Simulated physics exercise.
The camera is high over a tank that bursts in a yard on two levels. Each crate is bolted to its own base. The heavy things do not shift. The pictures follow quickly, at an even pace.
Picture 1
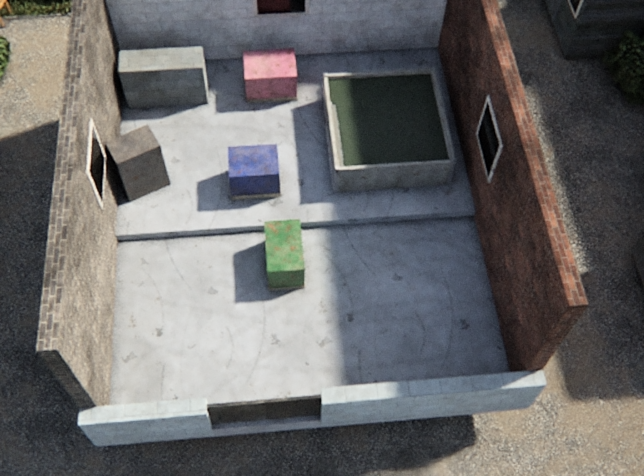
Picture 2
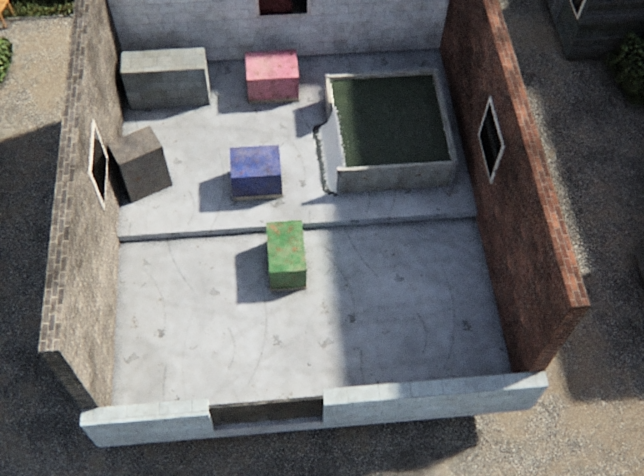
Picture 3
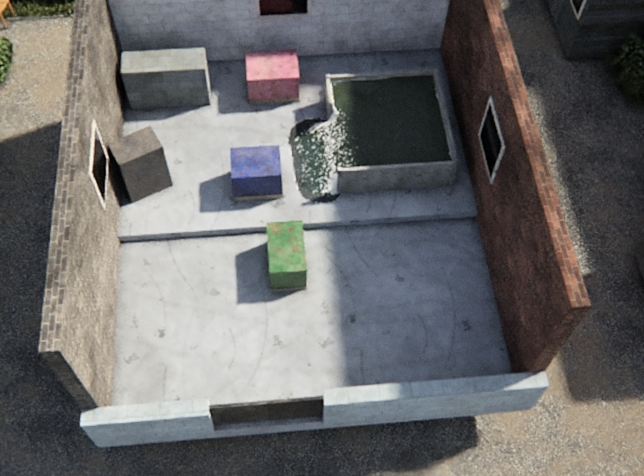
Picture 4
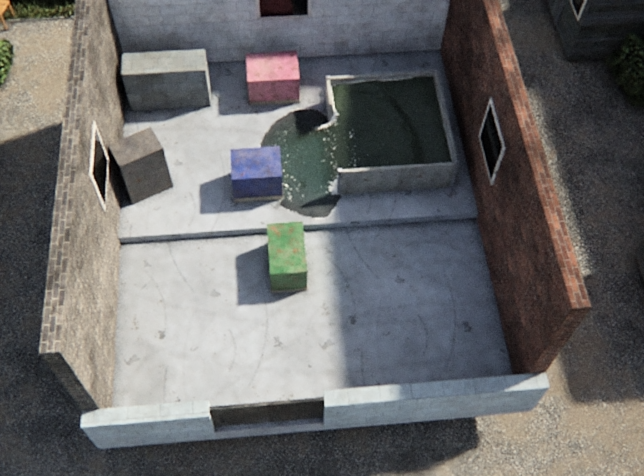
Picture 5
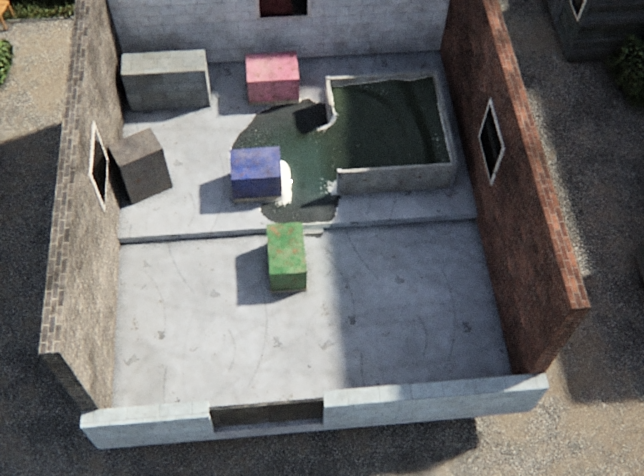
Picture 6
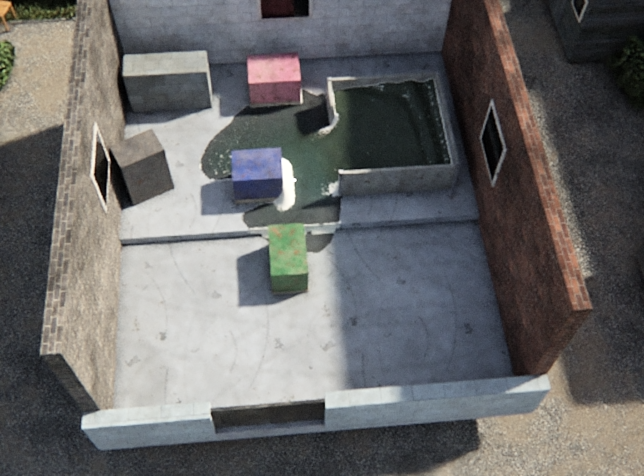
In a walled yard, a tank's left side bursts and dark water spreads around colored blocks.
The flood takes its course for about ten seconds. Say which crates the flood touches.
One by one: The blue crate is wetted; the green crate is wetted; the pink crate is wetted.
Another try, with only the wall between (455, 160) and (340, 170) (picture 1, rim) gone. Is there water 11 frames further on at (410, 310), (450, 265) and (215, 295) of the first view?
In that order: Awash, awash, not flooded.
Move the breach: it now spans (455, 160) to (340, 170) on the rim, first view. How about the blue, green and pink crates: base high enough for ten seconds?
One by one: Blue is spared; green ends up wet; pink stays dry.
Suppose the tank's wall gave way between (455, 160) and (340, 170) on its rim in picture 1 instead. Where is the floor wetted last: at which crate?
The crate marked pink.
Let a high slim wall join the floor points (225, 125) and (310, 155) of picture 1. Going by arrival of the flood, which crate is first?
That is the blue one.
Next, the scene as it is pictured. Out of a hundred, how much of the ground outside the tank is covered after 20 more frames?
I make it 65 per cent.
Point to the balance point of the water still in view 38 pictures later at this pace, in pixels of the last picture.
I would point to (280, 198).
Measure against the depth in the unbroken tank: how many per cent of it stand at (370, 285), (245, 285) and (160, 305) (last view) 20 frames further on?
In that order: 4, 2 and 4 per cent.
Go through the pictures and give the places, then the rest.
The tank at (387, 120) is whole and still, in the first frame.
Water pours out at (336, 152) and has run to (324, 126), in the second frame.
Water pours out at (336, 153) and has run to (298, 128), in the third frame.
Water pours out at (336, 154) and has run to (266, 142), in the fourth frame.
The front is at (236, 149), out from the gap at (336, 155), in the fifth frame.
The front is at (207, 158), out from the gap at (337, 156), in the sixth frame.
A moment on, water covers 20 % of the floor; the blue crate water round its plinth, the green crate water round its plinth, the pink crate water round its plinth.
Next, water covers 40 % of the floor; the blue crate water round its plinth, the green crate water round its plinth, the pink crate water round its plinth.
Then, water covers 65 % of the floor; the blue crate water round its plinth, the green crate water round its plinth, the pink crate water round its plinth.
Later, water covers 85 % of the floor; the blue crate water round its plinth, the green crate water round its plinth, the pink crate water round its plinth.
In the end, water covers 95 % of the floor; the blue crate was topped, the green crate was topped, the pink crate was topped.
